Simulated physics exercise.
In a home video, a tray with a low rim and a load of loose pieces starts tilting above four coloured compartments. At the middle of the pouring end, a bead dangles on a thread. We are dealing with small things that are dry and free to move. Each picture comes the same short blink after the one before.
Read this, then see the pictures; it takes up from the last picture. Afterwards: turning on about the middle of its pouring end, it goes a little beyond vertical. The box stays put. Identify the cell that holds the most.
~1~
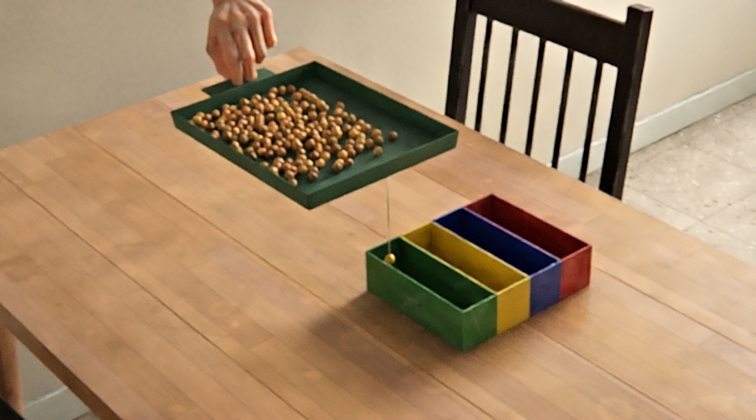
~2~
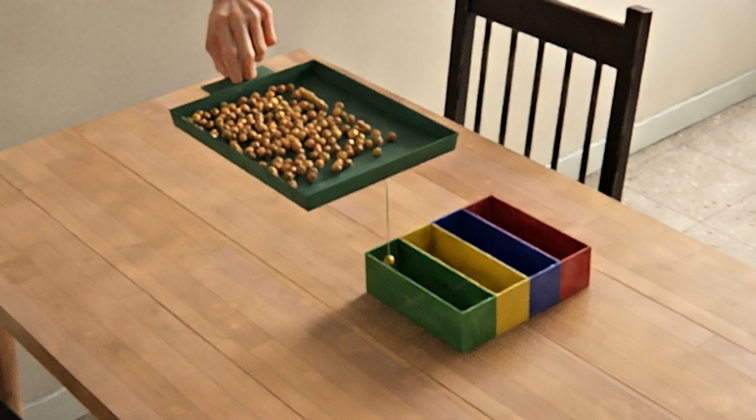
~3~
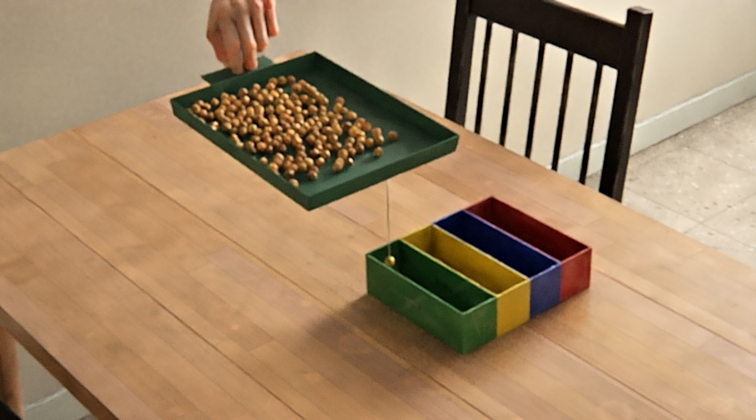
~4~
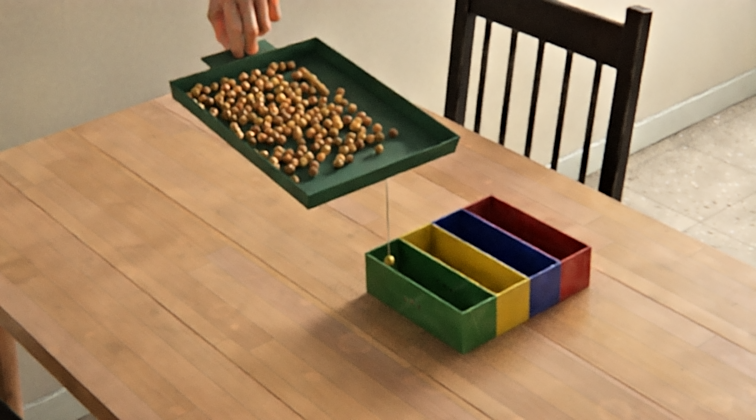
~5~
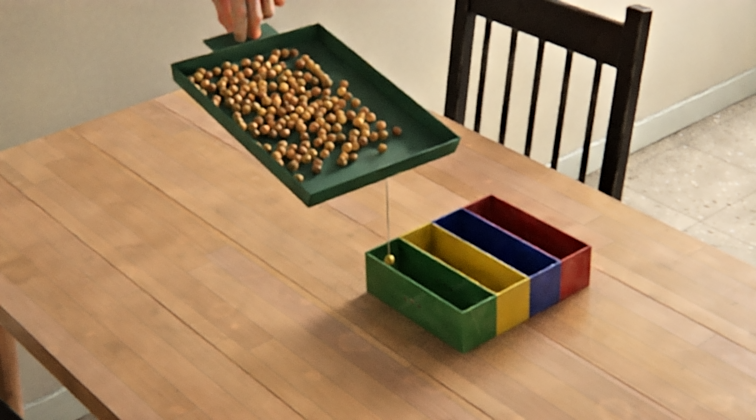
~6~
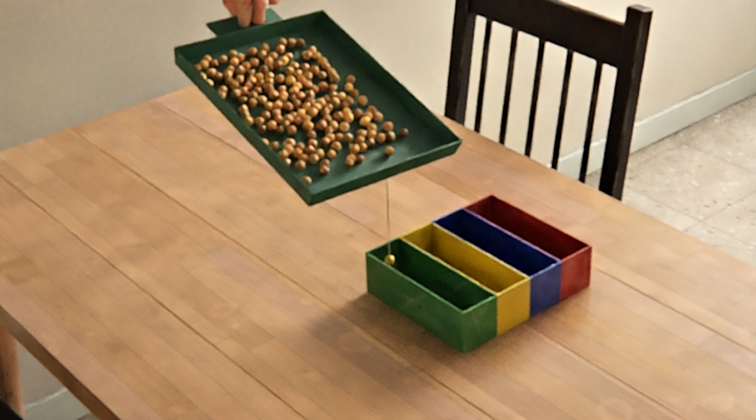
The yellow cell holds the most.
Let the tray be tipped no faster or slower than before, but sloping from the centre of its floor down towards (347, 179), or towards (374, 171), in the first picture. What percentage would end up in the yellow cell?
Lab note: Try one about 0 %, try two 20 %.
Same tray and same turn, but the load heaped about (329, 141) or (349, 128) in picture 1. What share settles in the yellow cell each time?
In order, 40 per cent then 40 per cent.
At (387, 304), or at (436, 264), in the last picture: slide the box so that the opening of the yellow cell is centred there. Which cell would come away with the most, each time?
For the first spot the answer is the cell in red, and for the second spot it is the blue cell.
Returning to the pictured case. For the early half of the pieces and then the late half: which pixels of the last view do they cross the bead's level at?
Around (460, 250) and then (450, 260).
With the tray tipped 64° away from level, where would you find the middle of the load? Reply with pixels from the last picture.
The middle of the load sits near (405, 156).
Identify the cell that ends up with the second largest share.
That would be green.
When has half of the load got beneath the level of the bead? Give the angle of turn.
That happens at close to 105 degrees.
Soon, tray tipped steeply; most on the tray; a stray few in the yellow cell; a stray few in the blue cell; a stray few in the green cell; a small part falling or outside the box.
A while on, tray tipped past a quarter turn; about a quarter on the tray; about a quarter in the yellow cell; a small part in the green cell; a small part in the blue cell; a stray few in the red cell; about a third falling or outside the box.
Towards the end, tray tipped past a quarter turn; about a third in the yellow cell; about a quarter in the green cell; a small part in the blue cell; a stray few in the red cell; about a quarter falling or outside the box.
Finally, tray tipped past a quarter turn; about a third in the yellow cell; about a quarter in the green cell; a small part in the blue cell; a stray few in the red cell; about a quarter outside the box.
